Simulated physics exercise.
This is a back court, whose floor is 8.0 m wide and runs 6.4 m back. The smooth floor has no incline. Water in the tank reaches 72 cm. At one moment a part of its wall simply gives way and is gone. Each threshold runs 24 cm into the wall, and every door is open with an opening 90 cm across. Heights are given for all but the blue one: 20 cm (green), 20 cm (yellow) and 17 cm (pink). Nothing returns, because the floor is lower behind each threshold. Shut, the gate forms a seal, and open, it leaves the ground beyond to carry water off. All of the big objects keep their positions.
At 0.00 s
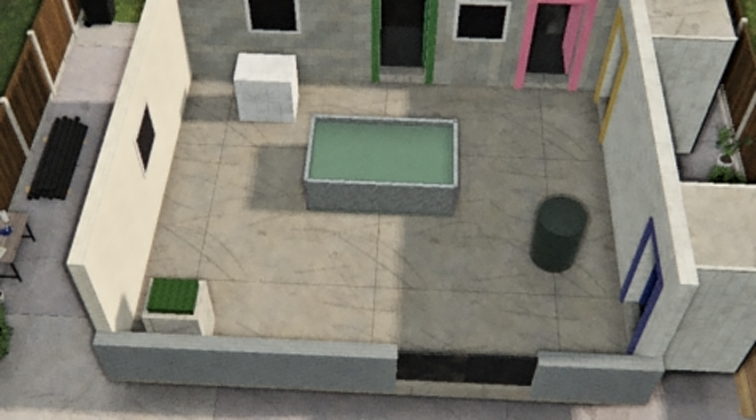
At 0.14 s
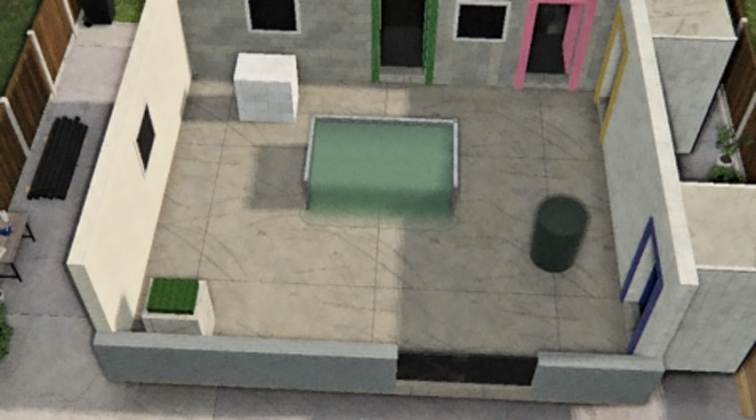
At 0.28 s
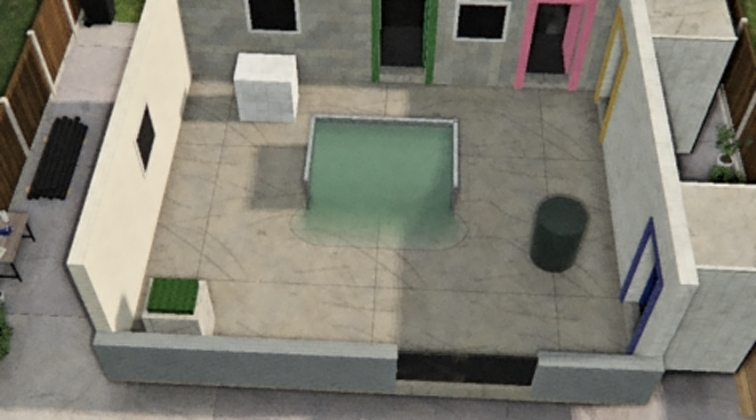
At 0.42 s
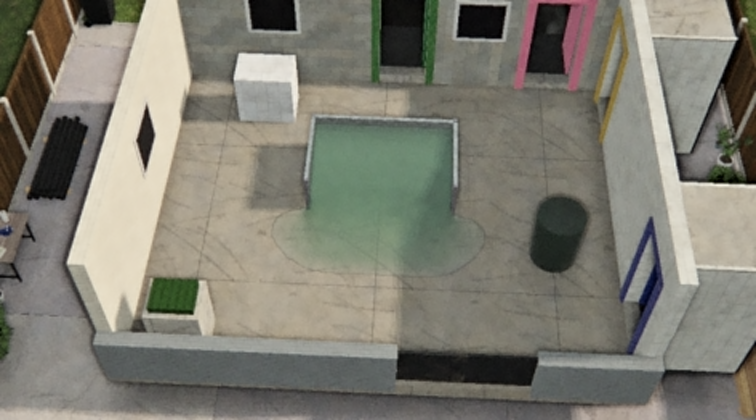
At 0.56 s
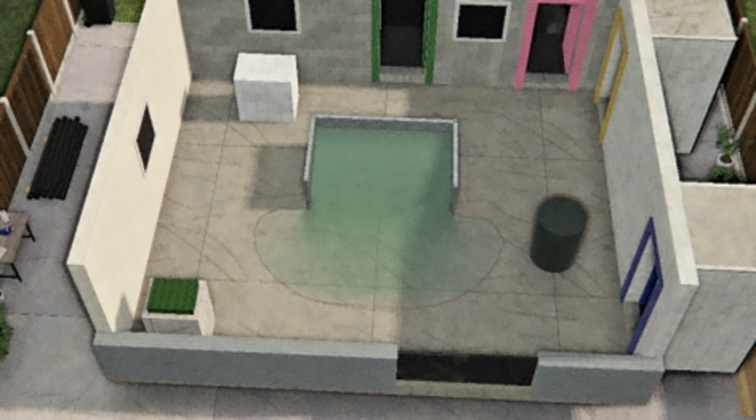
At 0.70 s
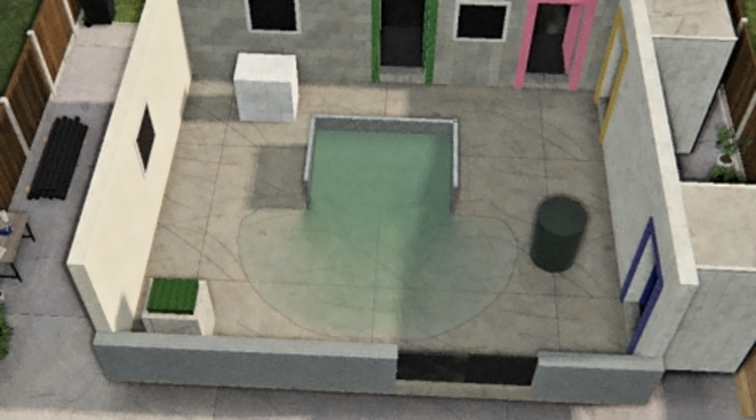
Greenish water poured out of a rectangular tank in a walled courtyard after its front side vanished, then spread across the pale floor in a widening, rounded sheet while everything around it stayed still.
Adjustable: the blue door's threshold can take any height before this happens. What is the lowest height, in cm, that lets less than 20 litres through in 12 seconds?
About 18 cm.
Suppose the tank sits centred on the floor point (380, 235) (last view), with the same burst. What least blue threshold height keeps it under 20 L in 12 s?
It should be around 20 cm high.
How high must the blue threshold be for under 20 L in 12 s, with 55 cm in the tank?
You'd need a step of close to 13.0 cm.
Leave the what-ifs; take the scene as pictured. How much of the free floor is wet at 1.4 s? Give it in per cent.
Near 35 per cent of the open floor.
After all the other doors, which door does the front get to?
It's the green door.
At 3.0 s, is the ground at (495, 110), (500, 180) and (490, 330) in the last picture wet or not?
So the three spots come out spared, spared, swamped, in that order.
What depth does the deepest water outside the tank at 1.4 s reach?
Roughly 44 cm.
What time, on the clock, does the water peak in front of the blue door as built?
Some 3.2 s, more or less.
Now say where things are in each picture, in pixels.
The tank at (383, 153) is whole and still, 72 cm deep; the blue door at (640, 293) is dry, in the first picture.
The front is at (309, 220), 0.3 m from the gap at (380, 201); 0.6 m2 of floor is wet, 72 cm left at the back, in the second picture.
Water pours out at (380, 203) and has run 0.8 m, to (337, 243); about 13 cm deep outside, 68 cm at the back, in the third picture.
The gap is at (380, 204), the front 1.3 m out at (328, 269); the back of the tank holds 61 cm, in the fourth picture.
The front is at (329, 299), 1.9 m from the gap at (380, 204); 6.2 m2 of floor is wet, 59 cm left at the back, in the fifth picture.
The gap is at (380, 204), the front 2.5 m out at (326, 331); the back of the tank holds 53 cm; 2.2 m in a straight line remain to the blue door at (640, 293), in the sixth picture.
After 1.4 s water covers 35 % of the floor, deepest (44 cm) near (364, 369); it has not reached the blue door.
After 3.0 s water covers 45 % of the floor, deepest (34 cm) near (629, 382); 20 cm at the blue door, 13 litres in over its 7 cm threshold.
After 12.0 s water covers 100 % of the floor, deepest (11 cm) near (528, 91); 5 cm at the blue door, 168 litres in over its 7 cm threshold.
At the blue door as built, the water arrived by 2.4 s and peaked near 20 cm at 3.2 s.
Run again over the same 12 s with other heights there, 33 litres in over 16 cm, 8 litres over 21.5 cm. The limit of 20 litres is kept from about 18 cm up.
